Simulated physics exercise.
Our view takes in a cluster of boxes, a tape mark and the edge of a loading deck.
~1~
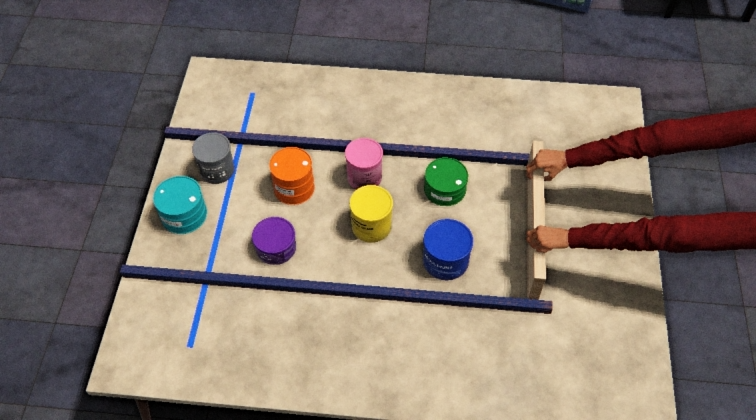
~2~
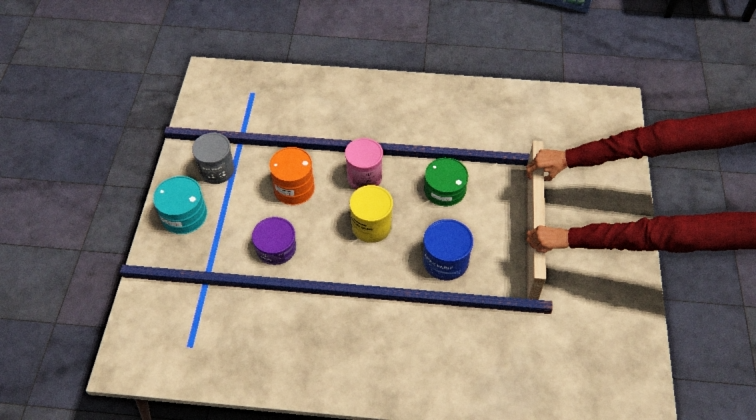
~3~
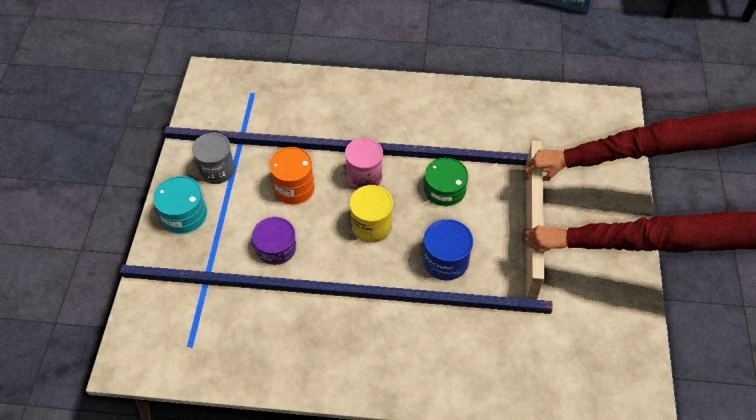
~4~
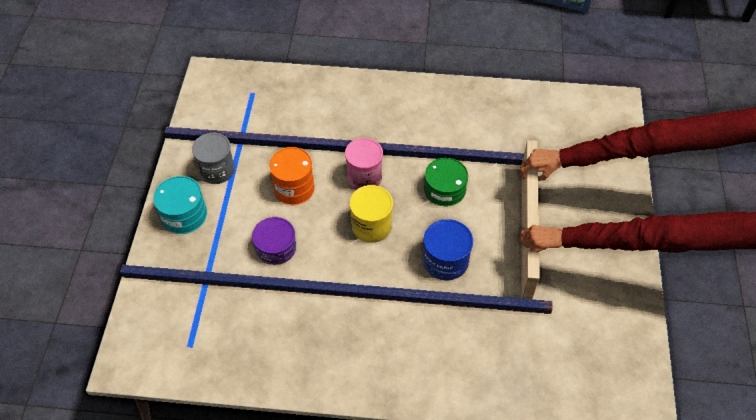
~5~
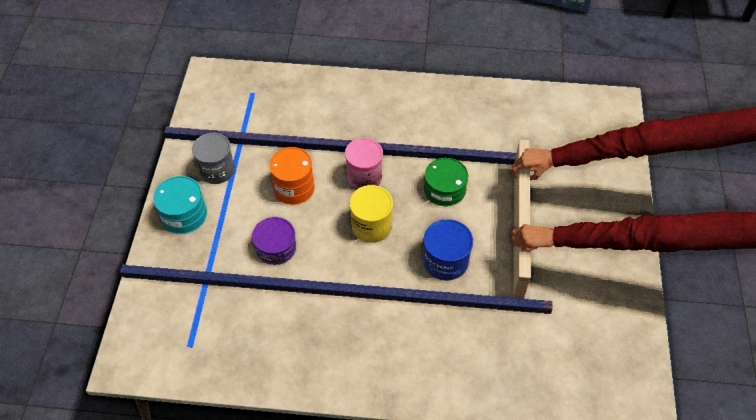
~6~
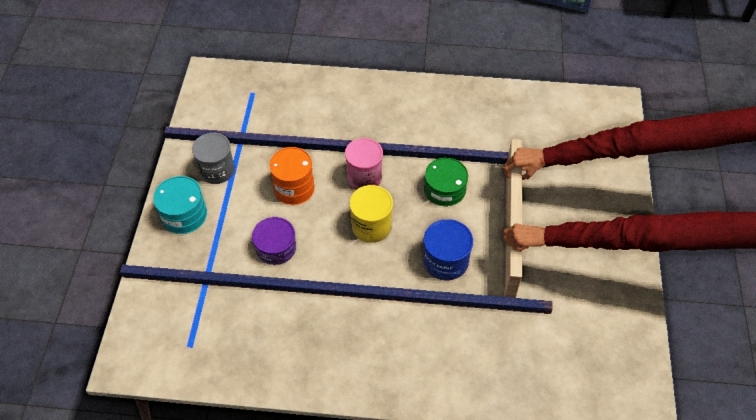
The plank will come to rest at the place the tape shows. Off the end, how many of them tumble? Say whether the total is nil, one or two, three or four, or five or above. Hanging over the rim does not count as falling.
Only a pair or a lone one falls.
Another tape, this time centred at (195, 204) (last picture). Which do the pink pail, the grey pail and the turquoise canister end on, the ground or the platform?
Looking at each: The pink pail remains on top, the grey pail goes off, the turquoise canister goes off.
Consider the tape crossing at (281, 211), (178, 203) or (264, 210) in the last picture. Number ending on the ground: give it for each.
Going through them in order, you'd see 0, 5 and 0.
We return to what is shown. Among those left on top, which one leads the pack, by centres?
Answer: The grey pail.
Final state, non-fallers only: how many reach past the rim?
Result: 2.
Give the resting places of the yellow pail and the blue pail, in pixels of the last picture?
The yellow pail finishes at (200, 202); the blue pail finishes at (187, 240).
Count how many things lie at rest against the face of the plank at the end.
The count comes out at 3.
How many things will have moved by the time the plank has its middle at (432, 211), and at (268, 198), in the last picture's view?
At the first point the count is 2, at the second it's 8.
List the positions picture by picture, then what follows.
The first frame shows turquoise canister (181, 205); grey pail (214, 159); purple pail (275, 241); plank (535, 219); tape (224, 207).
The second frame shows grey pail (214, 159); blue pail (447, 250).
The third frame shows purple pail (275, 241); plank (534, 219).
The fourth frame shows turquoise canister (181, 205); green canister (446, 182).
The fifth frame shows grey pail (214, 159); pink pail (364, 165).
The sixth frame shows turquoise canister (181, 205); grey pail (214, 159); purple pail (275, 241); plank (513, 217); tape (224, 207).
Soon after, none off yet; turquoise canister at rest near (181, 205); grey pail at rest near (214, 159); purple pail at rest near (275, 241).
In the end, the number that fall off is one or two; gone, turquoise canister.
